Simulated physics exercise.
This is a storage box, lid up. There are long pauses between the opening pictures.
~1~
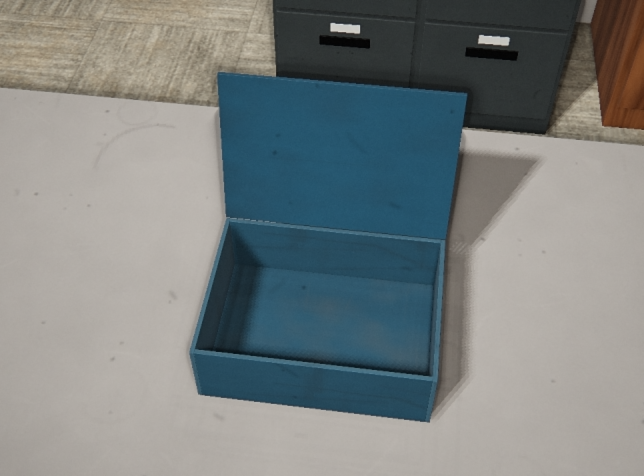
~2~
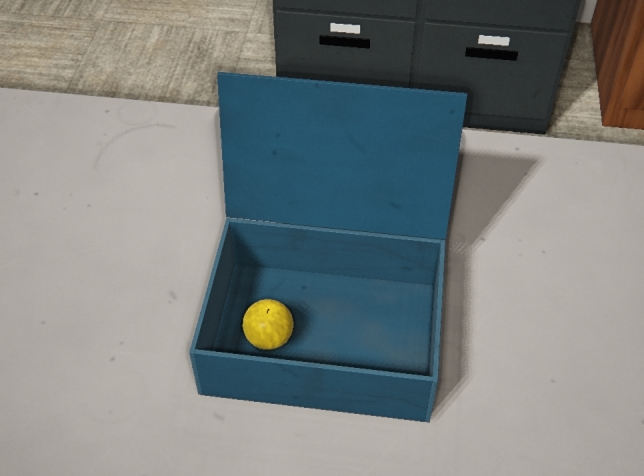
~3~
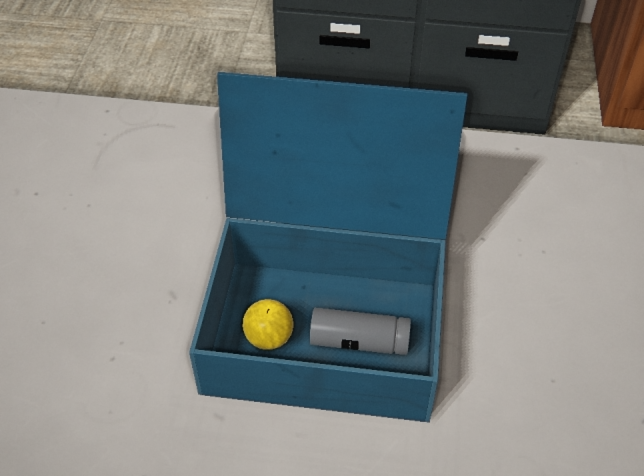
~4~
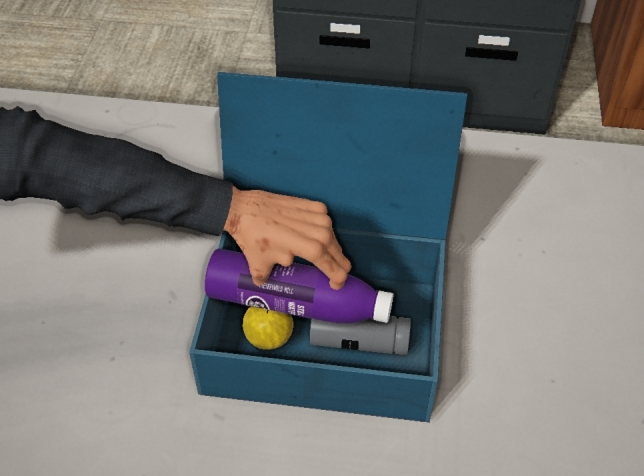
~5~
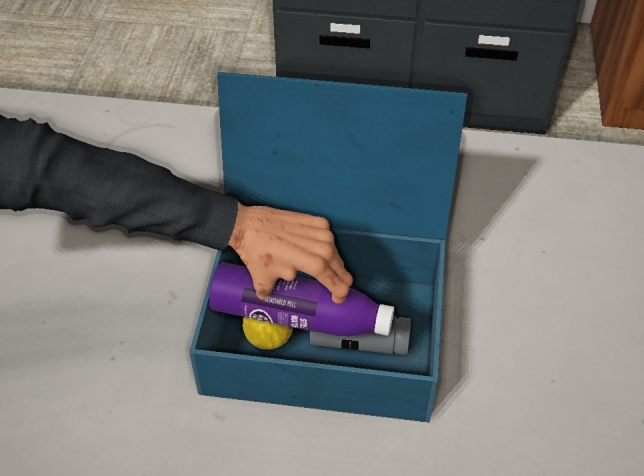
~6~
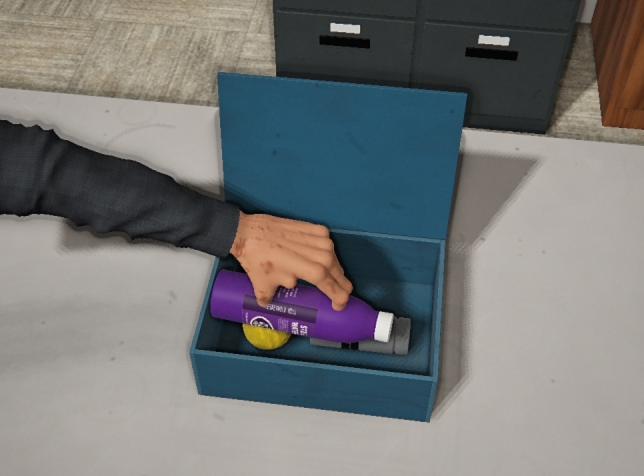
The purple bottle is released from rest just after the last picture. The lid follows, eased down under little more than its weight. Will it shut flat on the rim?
In the end the lid sits on the rim.
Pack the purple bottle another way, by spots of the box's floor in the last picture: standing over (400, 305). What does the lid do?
Then it stays ajar.
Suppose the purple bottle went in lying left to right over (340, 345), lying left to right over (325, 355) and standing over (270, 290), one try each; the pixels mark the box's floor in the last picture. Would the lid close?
First, it sits on the rim; second, it sits on the rim; third, it will not close.
Then, 0.70 s past the last view, purple bottle displaced about its own width near (293, 359); yellow apple displaced a little.
Then, 1.50 s past the last view, lid 66° above the rim; purple bottle displaced about its own width near (295, 353); yellow apple displaced about its own width.
Then, 2.10 s past the last view, lid 16° above the rim; purple bottle displaced about its own width near (295, 351); yellow apple displaced about its own width.
Finally, lid shut; moved from the start, yellow apple and purple bottle; grey shaker still in place. Final places as the last picture's camera would see them, purple bottle near (295, 350).
